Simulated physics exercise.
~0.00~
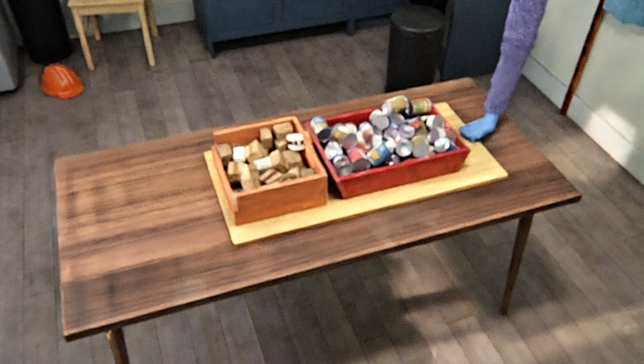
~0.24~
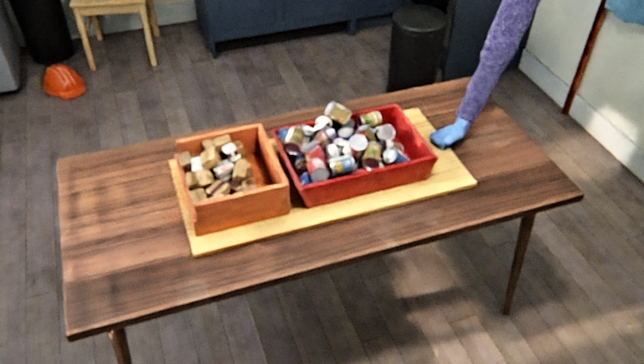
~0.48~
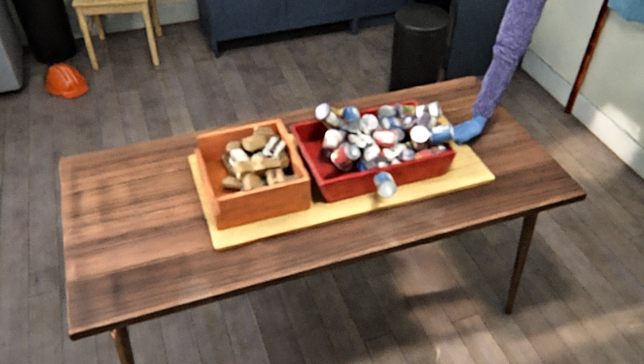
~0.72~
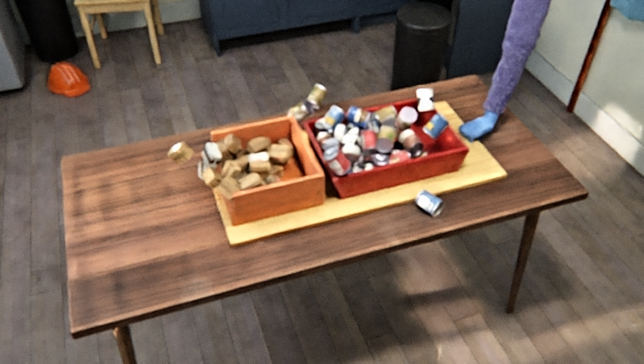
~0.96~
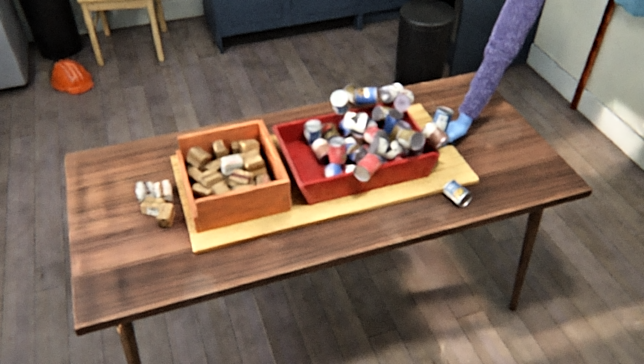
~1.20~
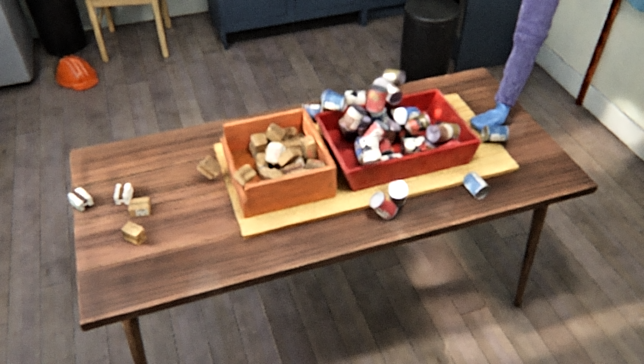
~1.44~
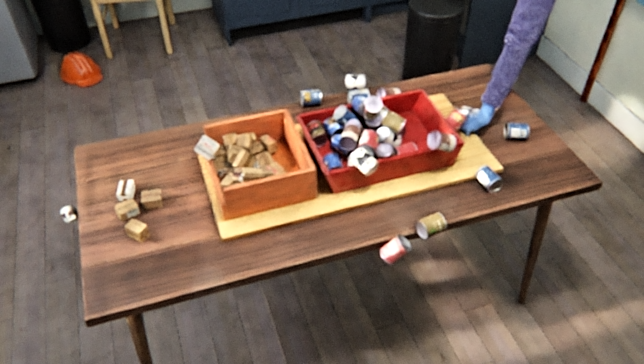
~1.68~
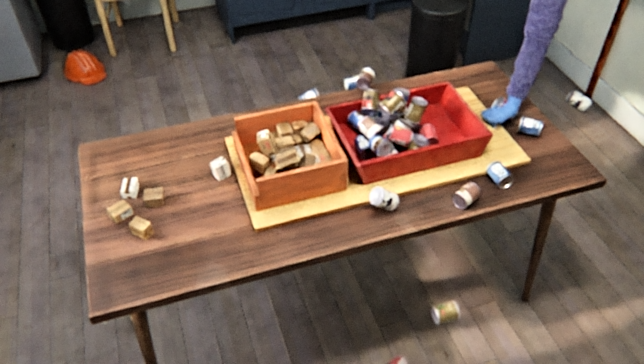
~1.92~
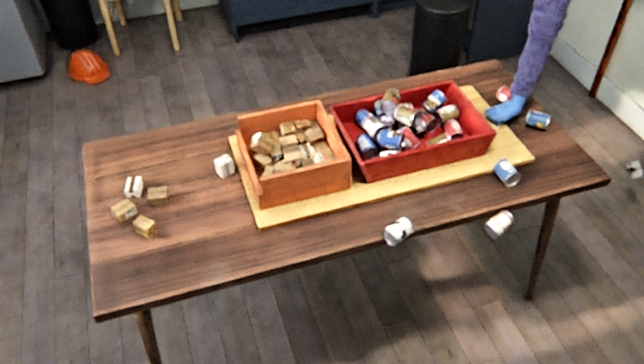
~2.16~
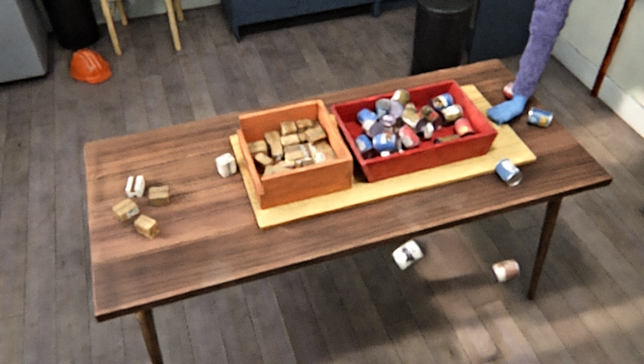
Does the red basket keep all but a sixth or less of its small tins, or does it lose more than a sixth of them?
It loses more than a sixth of them. Many tins tumble out during the shaking, and the red basket is left visibly less full.
